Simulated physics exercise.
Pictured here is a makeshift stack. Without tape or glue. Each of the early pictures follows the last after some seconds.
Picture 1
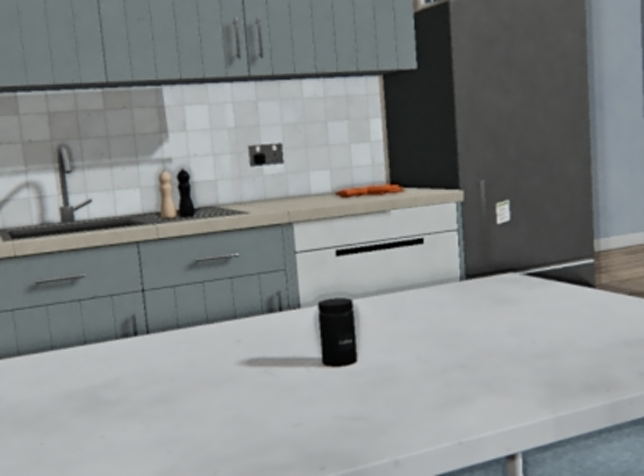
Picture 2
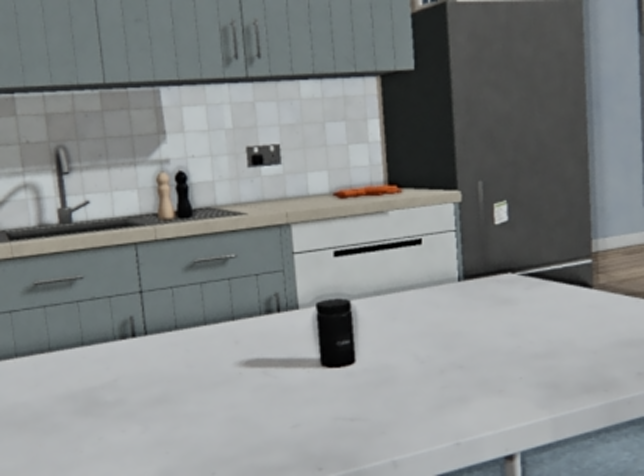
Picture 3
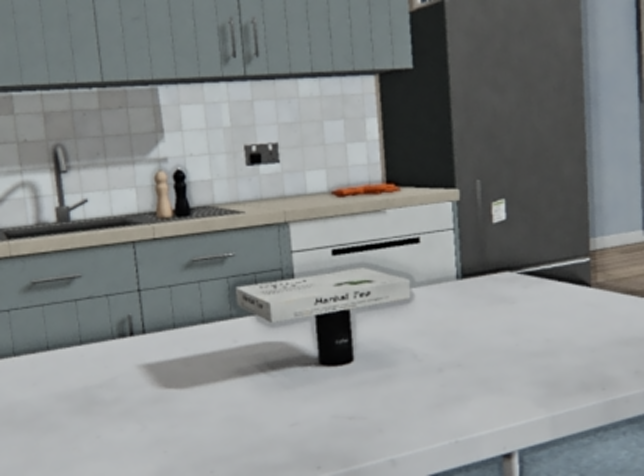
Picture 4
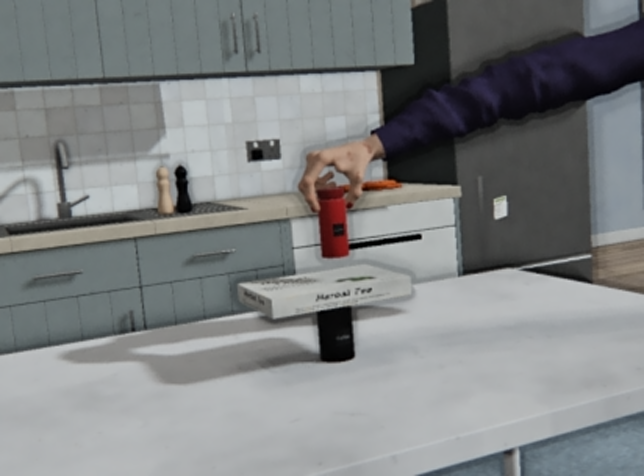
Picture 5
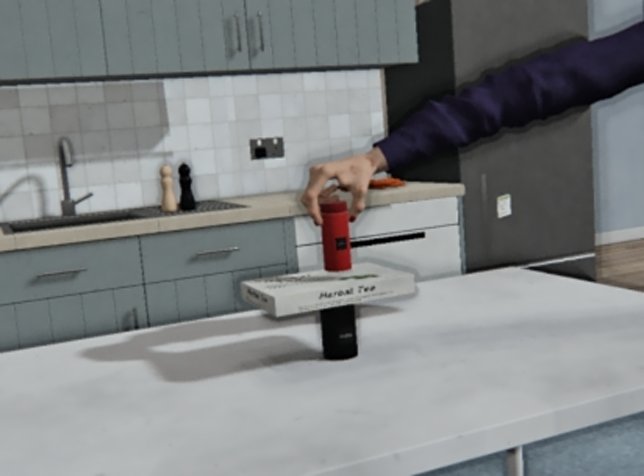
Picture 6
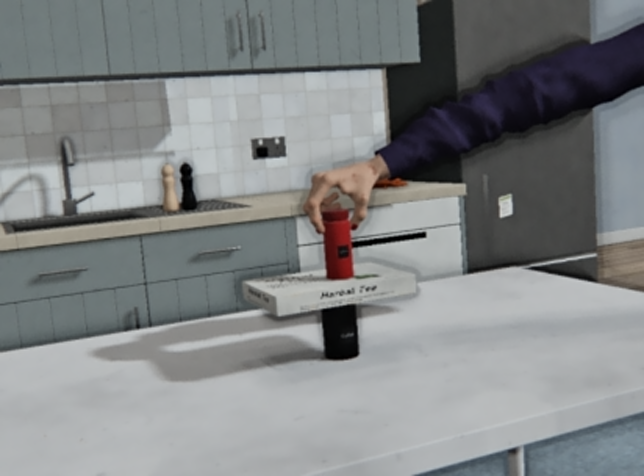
In a kitchen, a black container stands alone on a pale countertop, then a white packet labelled herbal tea appears lying across its top. A hand in a dark purple sleeve lowers a red shaker onto the packet and keeps hold of it.
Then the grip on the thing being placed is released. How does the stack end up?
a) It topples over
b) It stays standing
The answer is b.
Then, 0.30 s past the last view, nothing moves.
Then, 0.70 s past the last view, red shaker resting near (338, 244).
Finally, all 3 still in place. Final places as the last picture's camera would see them, red shaker near (338, 244). The stack holds.
